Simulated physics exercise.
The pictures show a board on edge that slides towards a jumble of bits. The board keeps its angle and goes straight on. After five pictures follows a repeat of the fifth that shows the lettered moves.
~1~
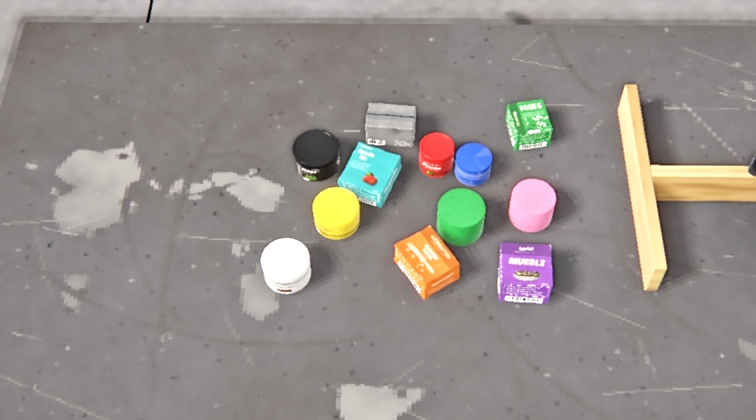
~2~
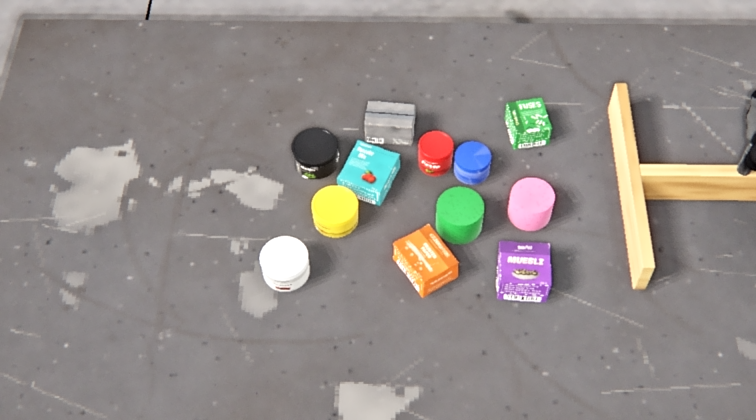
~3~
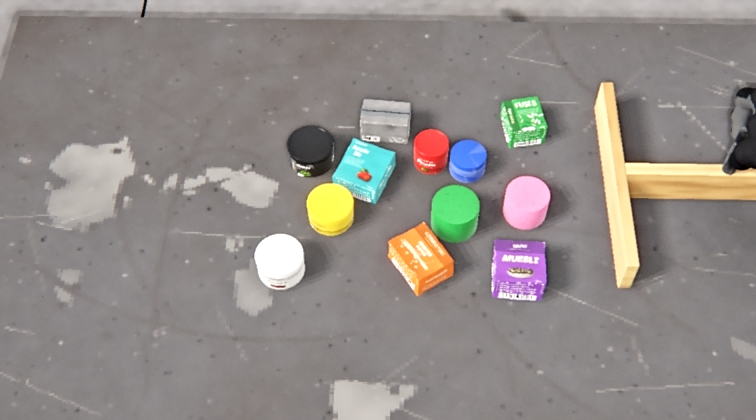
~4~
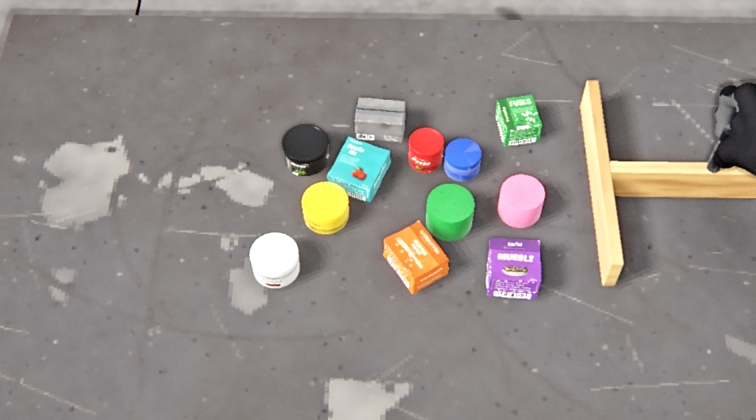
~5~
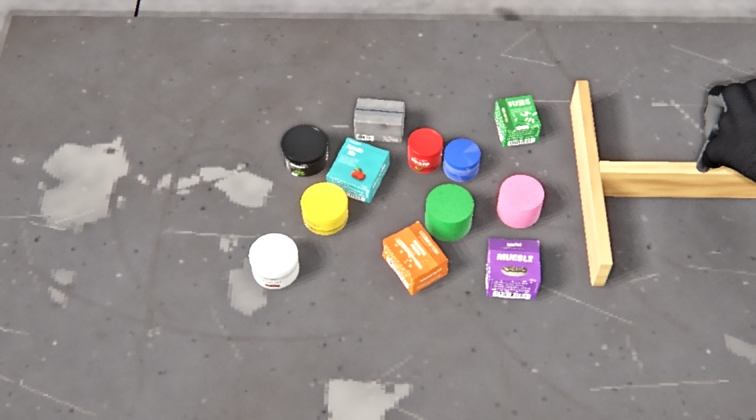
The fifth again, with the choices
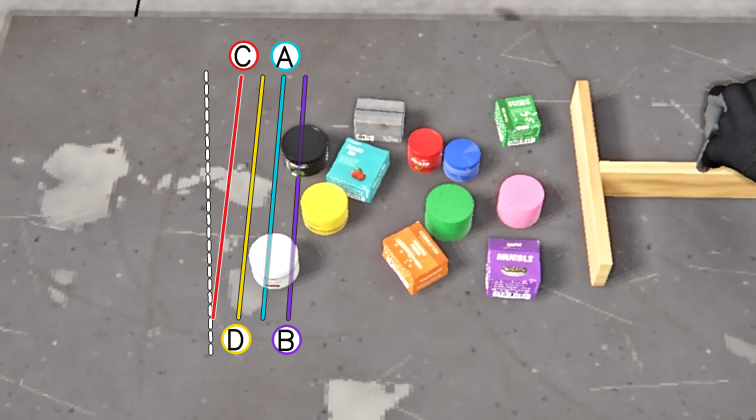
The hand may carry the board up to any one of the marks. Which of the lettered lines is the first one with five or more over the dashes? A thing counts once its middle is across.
It must go as far as D.
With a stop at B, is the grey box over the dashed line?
No.
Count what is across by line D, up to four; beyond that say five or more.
Five or more.
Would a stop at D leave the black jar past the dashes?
Yes.
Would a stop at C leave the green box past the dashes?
No.
On the marked copy, A at (274, 188); B at (298, 188); C at (228, 187); D at (252, 188); the dashed line at (208, 200).
Following D. Soon after the start, board (472, 165); white jar (275, 262); black jar (305, 151); none across.
Later, board (350, 164); white jar (223, 261); black jar (242, 144); none across.
In the end, board (253, 163); white jar (124, 258); black jar (154, 136); six across.
As for the rest, A gets only four across; B gets only two across; C gets ten across, but is farther than needed.
